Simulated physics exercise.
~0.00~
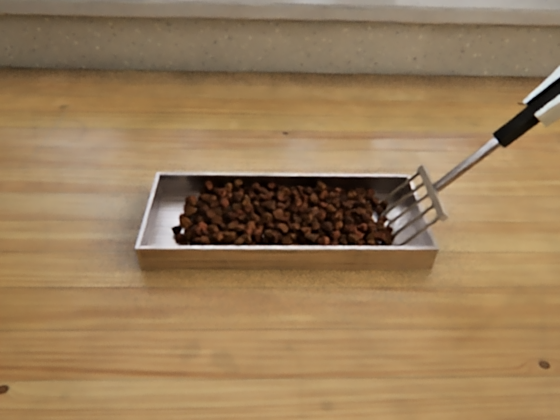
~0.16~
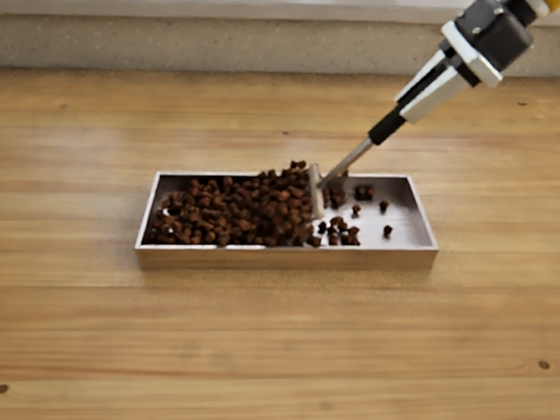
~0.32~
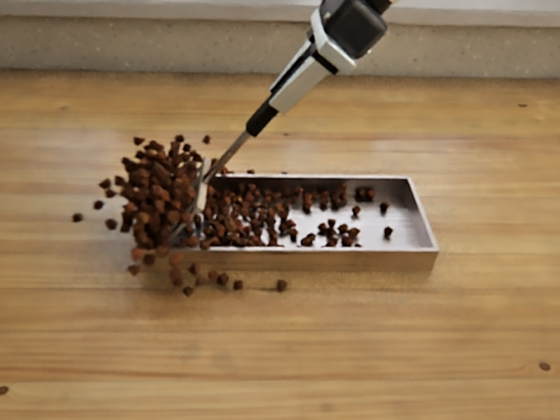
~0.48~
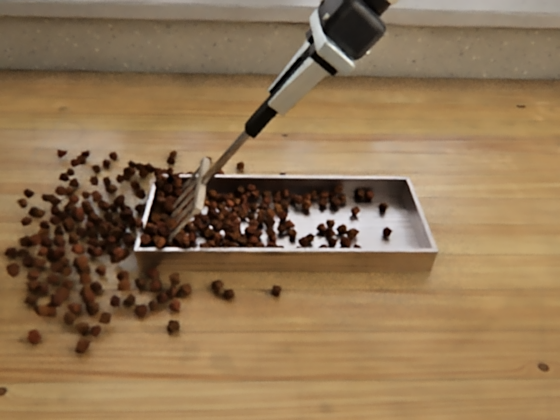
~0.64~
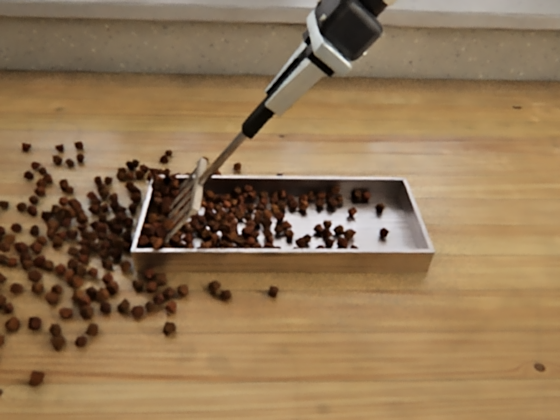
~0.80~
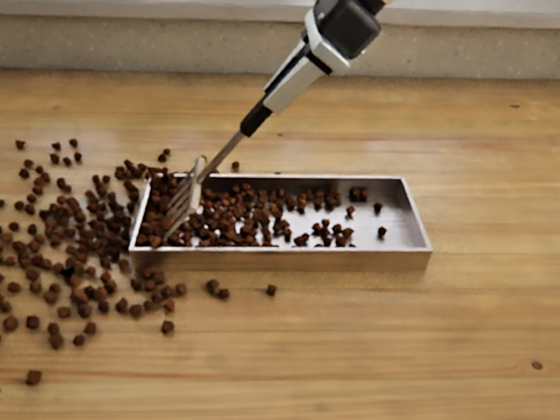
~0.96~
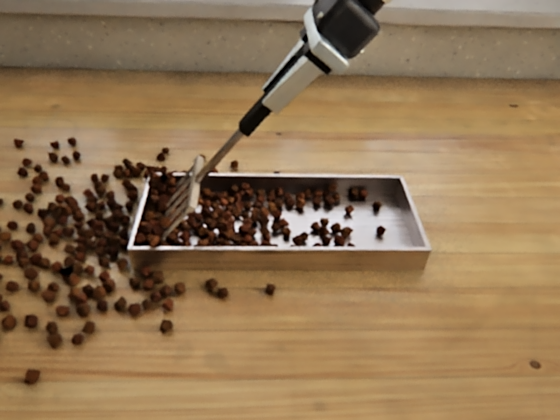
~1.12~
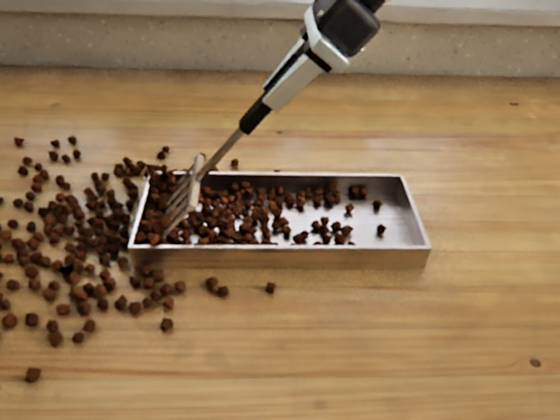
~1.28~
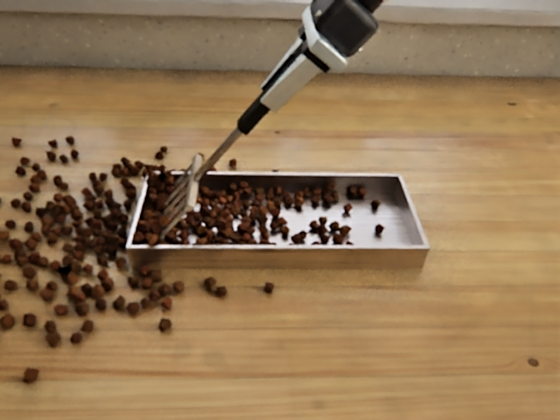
The video shows a robotic arm dragging a metal comb leftward through brown pellets in a shallow rectangular trough on a wooden table, pushing many over the left end. They scatter across the tabletop and settle, while the comb rests at that end and other pellets remain inside.
